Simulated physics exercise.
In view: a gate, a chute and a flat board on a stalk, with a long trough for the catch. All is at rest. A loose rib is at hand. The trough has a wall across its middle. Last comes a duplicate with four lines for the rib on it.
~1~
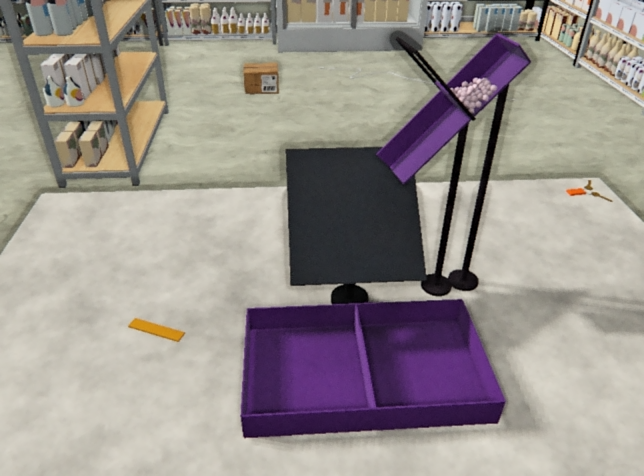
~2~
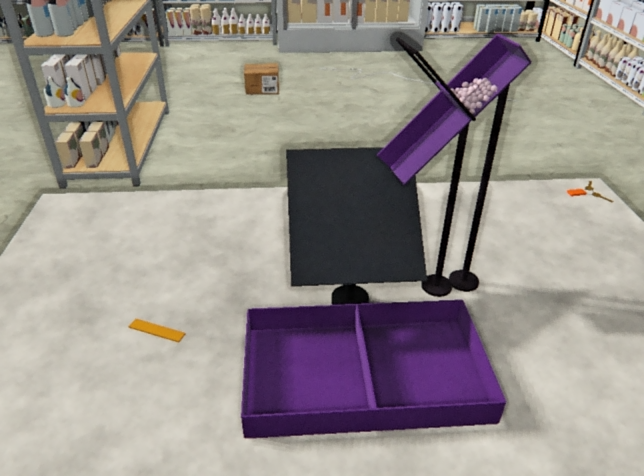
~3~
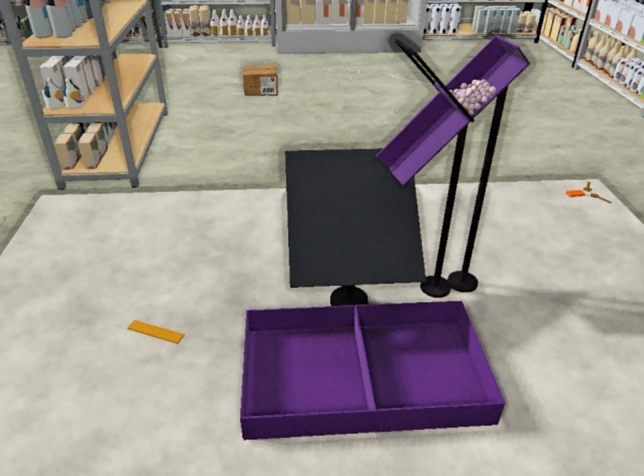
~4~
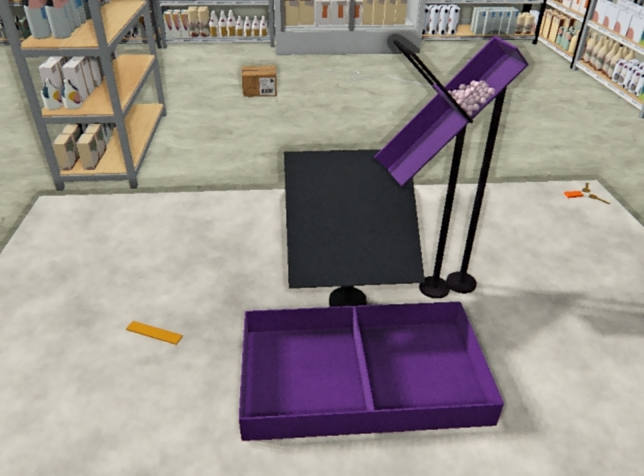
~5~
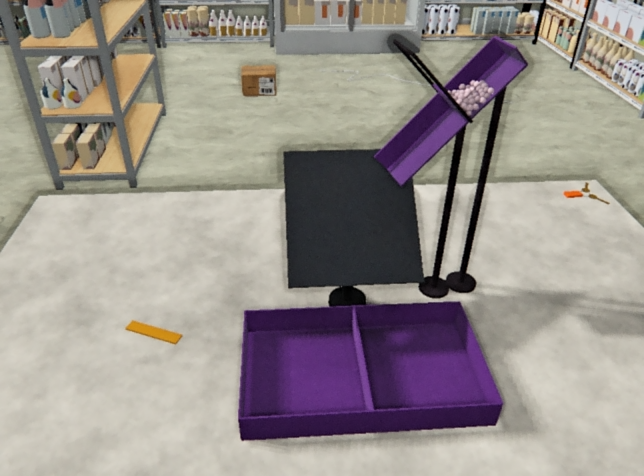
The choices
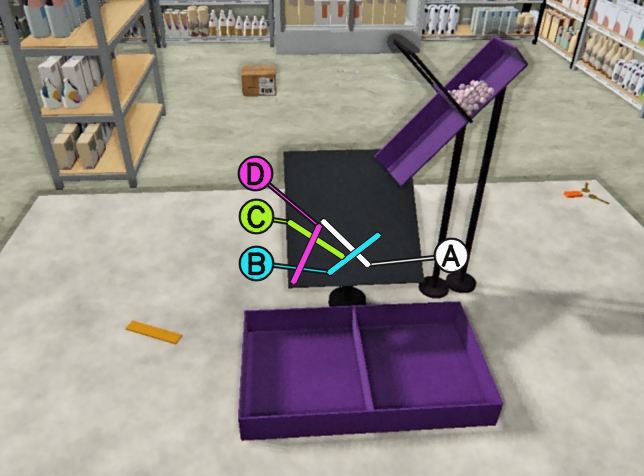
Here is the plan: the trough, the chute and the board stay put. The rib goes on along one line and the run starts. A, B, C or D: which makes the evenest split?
The best line is C.
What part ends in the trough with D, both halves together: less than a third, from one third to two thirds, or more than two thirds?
Line D gives from one third to two thirds.
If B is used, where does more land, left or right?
Left.
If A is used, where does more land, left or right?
Right.
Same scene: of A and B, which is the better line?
Here it is line A.
On the marked copy, line A from (323, 221) to (367, 264); line B from (378, 235) to (329, 272); line C from (290, 222) to (342, 256); line D from (319, 226) to (293, 281).
With A, of what is caught, about a tenth in the left half, the larger part in the right.
With B, of what is caught, every piece in the left half, not one piece in the right.
With C, of what is caught, roughly a third in the left half, roughly two thirds in the right.
With D, of what is caught, the larger part in the left half, about a tenth in the right.
